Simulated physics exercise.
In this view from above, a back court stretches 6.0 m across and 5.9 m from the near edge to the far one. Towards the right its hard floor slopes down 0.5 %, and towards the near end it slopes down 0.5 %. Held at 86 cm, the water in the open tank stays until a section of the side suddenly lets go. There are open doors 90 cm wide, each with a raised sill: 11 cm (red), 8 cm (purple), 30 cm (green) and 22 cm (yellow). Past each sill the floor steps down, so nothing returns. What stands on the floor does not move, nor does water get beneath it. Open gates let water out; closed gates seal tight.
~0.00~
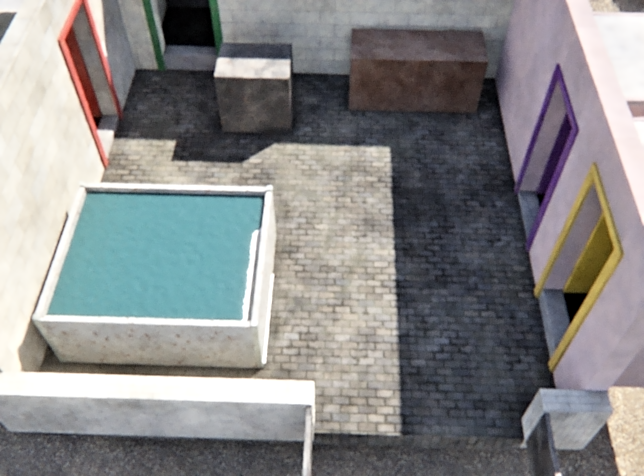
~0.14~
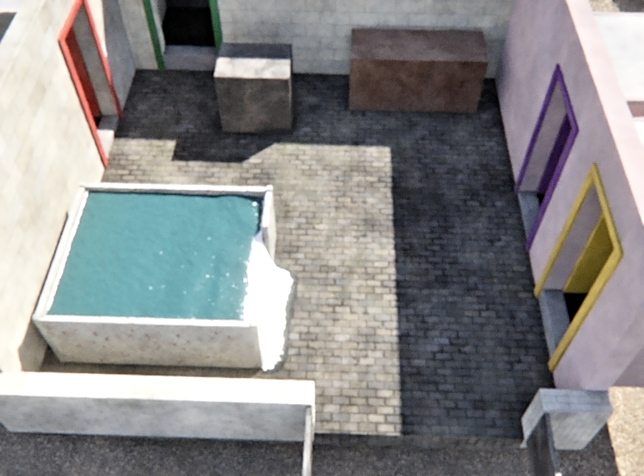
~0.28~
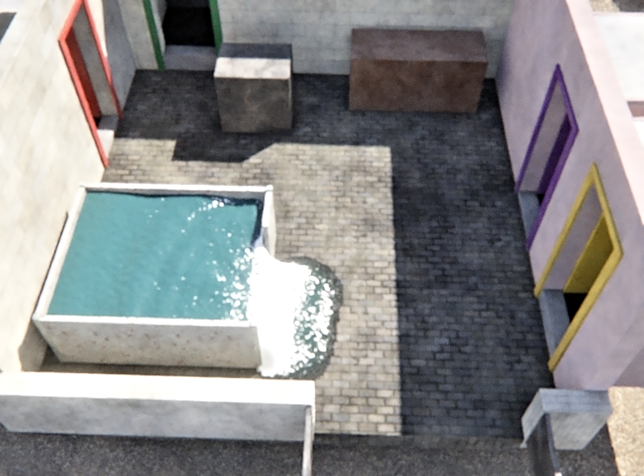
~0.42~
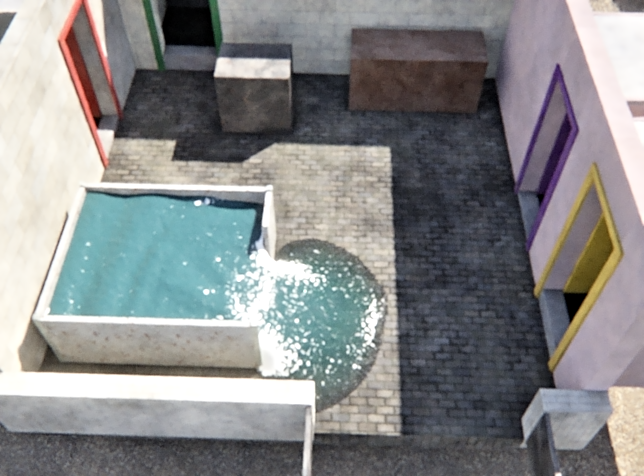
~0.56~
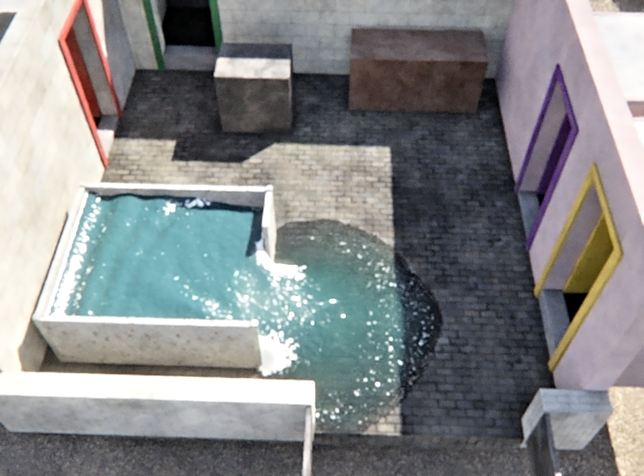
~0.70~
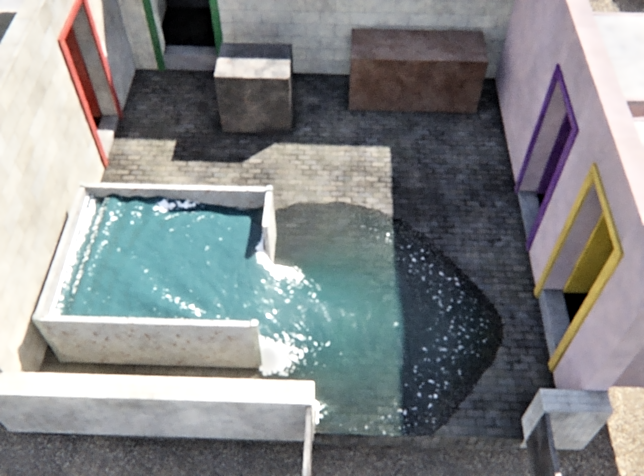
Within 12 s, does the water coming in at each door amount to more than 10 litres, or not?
In order: Watch the red door: It will not outstrip the limit, watch the purple door: It will outstrip the limit, watch the green door: It will not outstrip the limit, watch the yellow door: It will outstrip the limit.
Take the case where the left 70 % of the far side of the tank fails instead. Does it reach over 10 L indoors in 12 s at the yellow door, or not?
Relative to that limit, yellow ends up on the low side.
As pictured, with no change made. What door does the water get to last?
Red.
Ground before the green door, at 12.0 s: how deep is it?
The depth there is around 4.0 cm.
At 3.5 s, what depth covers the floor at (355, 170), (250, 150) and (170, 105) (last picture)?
0, 0, 0 cm.
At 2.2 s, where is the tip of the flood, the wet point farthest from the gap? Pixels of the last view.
Somewhere about (492, 120).
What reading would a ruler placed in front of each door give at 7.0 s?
Centimetres: Red 1 / purple 9 / green 2 / yellow 12.
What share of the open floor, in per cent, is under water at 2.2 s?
Wet share: About 40 %.
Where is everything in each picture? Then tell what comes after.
The first picture shows still water, 86 cm deep, in the open tank at (163, 253).
In the second picture, water pours out at (262, 303) and has run 0.7 m, to (275, 365); typically 7 cm deep outside, 86 cm at the open tank's back.
In the third picture, the front is at (329, 278), 1.0 m from the gap at (262, 304); 1.1 m2 of floor is under water; 86 cm left at the back of the open tank.
In the fourth picture, the front is at (381, 307), 1.5 m from the gap at (262, 305); 2.5 m2 of floor is under water; 85 cm left at the back of the open tank.
In the fifth picture, the front is at (435, 313), 2.1 m from the gap at (262, 305); 4.5 m2 of floor is under water; 77 cm left at the back of the open tank.
In the sixth picture, the front is at (496, 332), 2.8 m from the gap at (262, 305); 6.8 m2 of floor is under water; 73 cm left at the back of the open tank.
After 1.4 s water covers 40 % of the floor and is deepest (45 cm) near (546, 419); red door not reached, purple door 15 cm at the sill, 2 L in, green door not reached, yellow door 38 cm at the sill, 35 L in.
After 2.2 s water covers 40 % of the floor and is deepest (40 cm) near (524, 295); red door not reached, purple door 22 cm at the sill, 41 L in, green door not reached, yellow door 40 cm at the sill, 105 L in.
After 3.5 s water covers 50 % of the floor and is deepest (26 cm) near (485, 82); red door not reached, purple door 16 cm at the sill, 105 L in, green door not reached, yellow door 24 cm at the sill, 163 L in.
After 7.0 s water covers 80 % of the floor and is deepest (14 cm) near (488, 97); red door not reached, purple door 9 cm at the sill, 137 L in, green door 2 cm at the sill, 0 L in, yellow door 12 cm at the sill, 167 L in.
After 12.0 s water covers 95 % of the floor and is deepest (10 cm) near (234, 220); red door 8 cm at the sill, 0 L in, purple door 6 cm at the sill, 139 L in, green door 4 cm at the sill, 0 L in, yellow door 7 cm at the sill, 167 L in.
